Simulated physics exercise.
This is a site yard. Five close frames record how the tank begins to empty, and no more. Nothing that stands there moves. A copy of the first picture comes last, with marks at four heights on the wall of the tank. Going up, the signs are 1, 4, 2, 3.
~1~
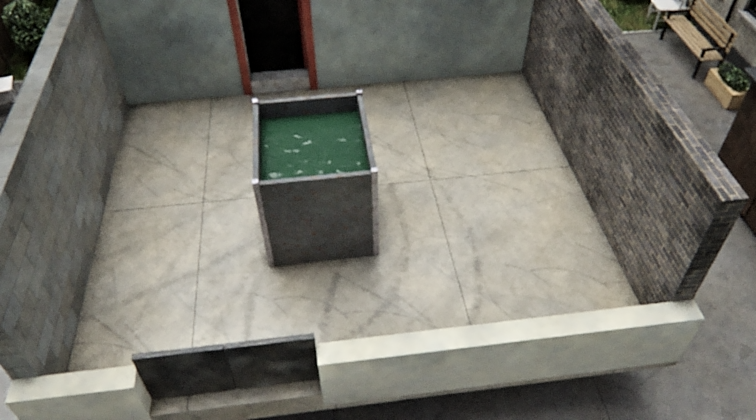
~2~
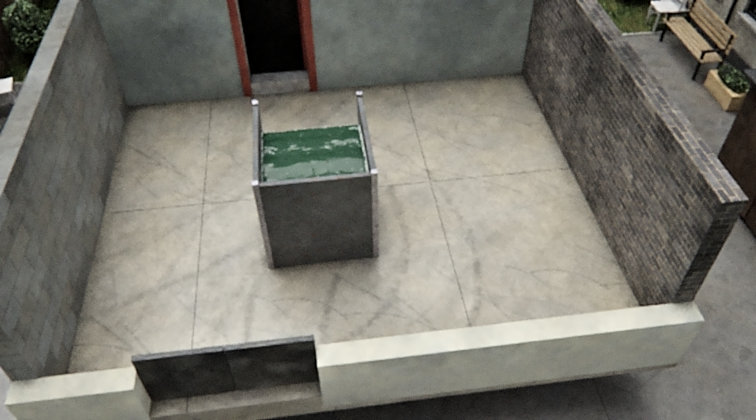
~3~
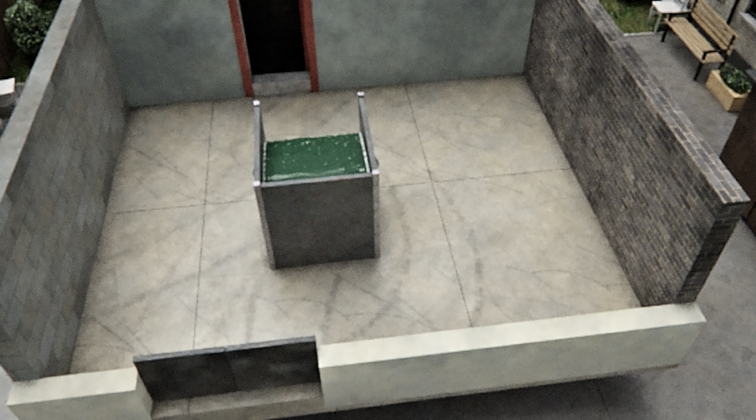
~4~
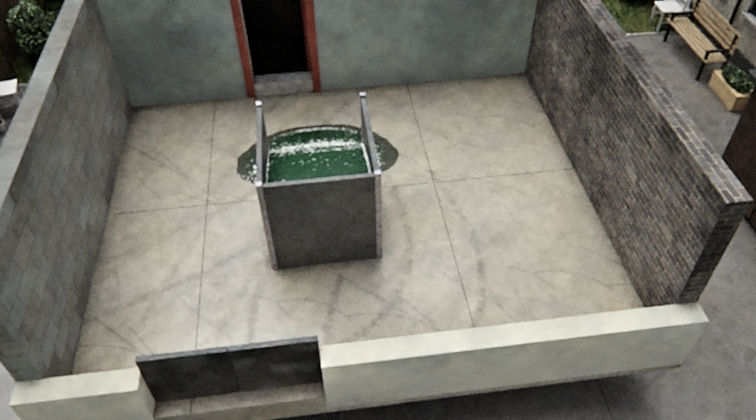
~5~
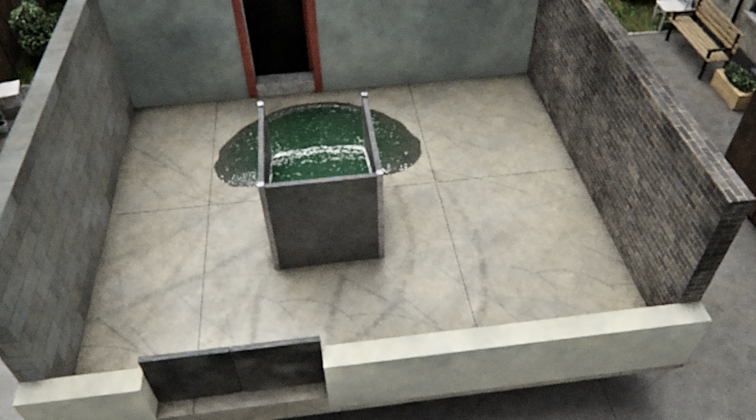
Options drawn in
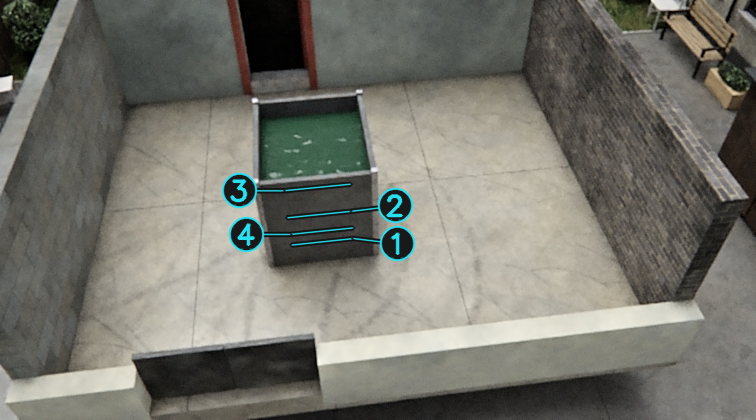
A walled yard had a dark tank of green water standing at rest in the middle, then its back side opened and the water poured out behind it, spreading across the pale floor on both sides.
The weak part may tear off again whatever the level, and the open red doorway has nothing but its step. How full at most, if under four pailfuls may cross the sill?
The answer is mark 4.
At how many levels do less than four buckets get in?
Two of the four.
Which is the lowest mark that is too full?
That is mark 2.
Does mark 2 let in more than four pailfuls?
Yes.
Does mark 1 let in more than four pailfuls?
No.
On the marked copy, 1 at (322, 241); 2 at (319, 214); 3 at (316, 187); 4 at (321, 231); from the bottom up 1, 4, 2, 3.
Choosing 1, nothing gets over.
Choosing 2, about 9 bucketfuls get in.
Choosing 3, dozens of bucketfuls pour in.
Choosing 4, a bucket or two gets in.
